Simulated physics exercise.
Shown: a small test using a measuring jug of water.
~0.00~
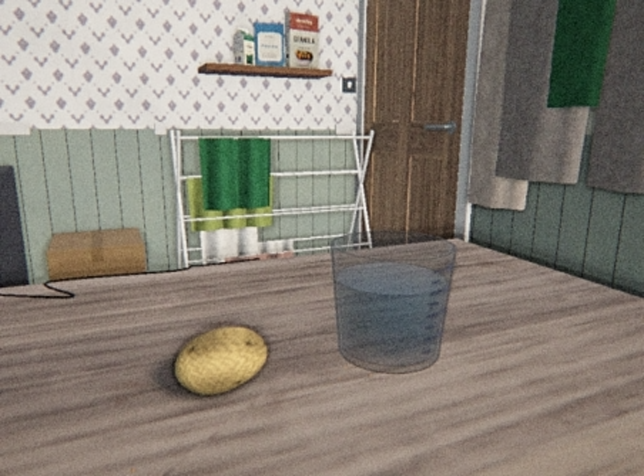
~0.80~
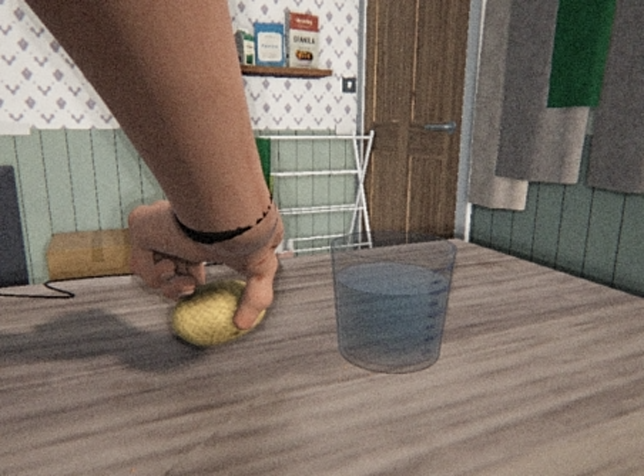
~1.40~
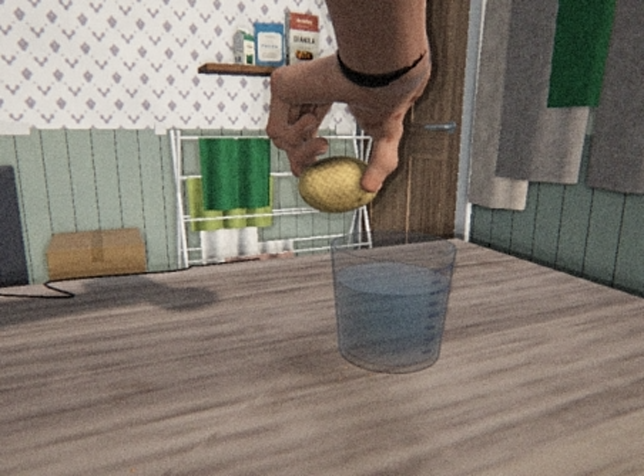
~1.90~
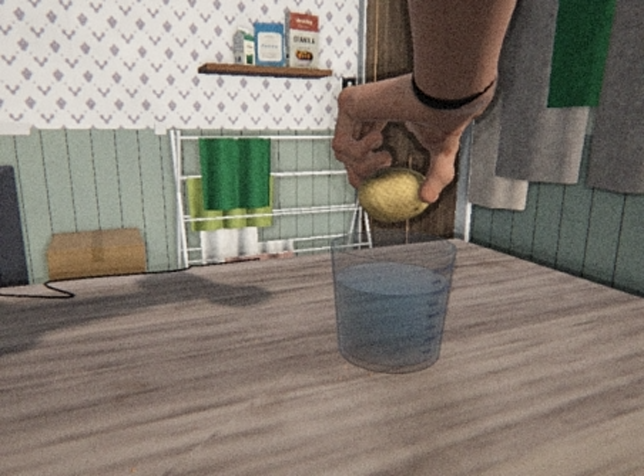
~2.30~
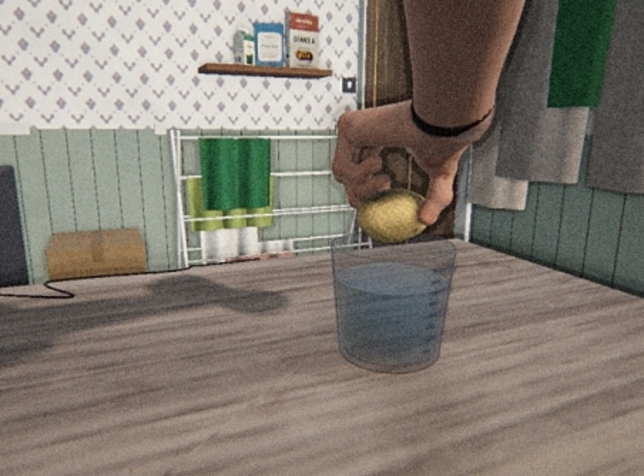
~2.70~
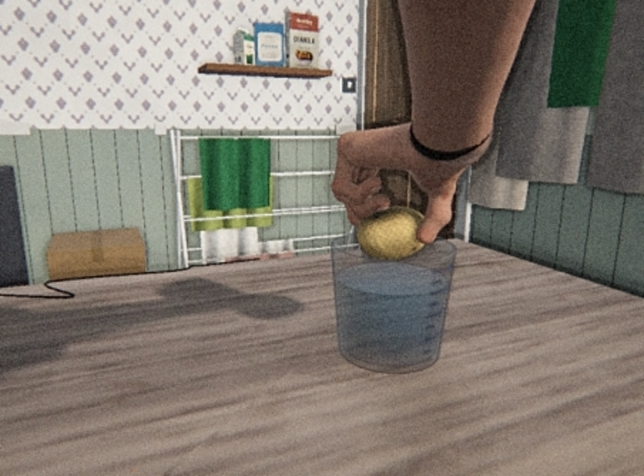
On a wooden tabletop, a hand picked up a potato lying to the left of a clear measuring jug of water, carried it right until it was above the jug, and lowered it close to the water.
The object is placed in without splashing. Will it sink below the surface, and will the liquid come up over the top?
Thing: Goes down to the bottom; measuring jug: Holds it all, no spill.
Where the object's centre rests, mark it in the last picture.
(389, 320), more or less.
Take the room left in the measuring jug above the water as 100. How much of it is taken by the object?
Reading: Approximately 40 %.
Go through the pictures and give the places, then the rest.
The potato lies on the top at (221, 359); measuring jug (391, 295) about two thirds full, in the first frame.
A hand picks up the potato at (219, 312); measuring jug about two thirds full, surface at (391, 278), in the second frame.
The potato is carried over at (339, 185); measuring jug (391, 295) about two thirds full, in the third frame.
The potato is above the measuring jug at (395, 195); measuring jug about two thirds full, surface at (391, 278), in the fourth frame.
The potato comes down at (394, 215); measuring jug (391, 295) about two thirds full, in the fifth frame.
The potato is just over the surface at (393, 234); measuring jug about two thirds full, surface at (391, 278), in the sixth frame.
After 3.0 s, the potato enters the water; the measuring jug is about three quarters full.
After 3.4 s, the potato goes on down; the measuring jug is about three quarters full.
After 5.0 s, the potato rests at the bottom; the measuring jug is about three quarters full; none went over.
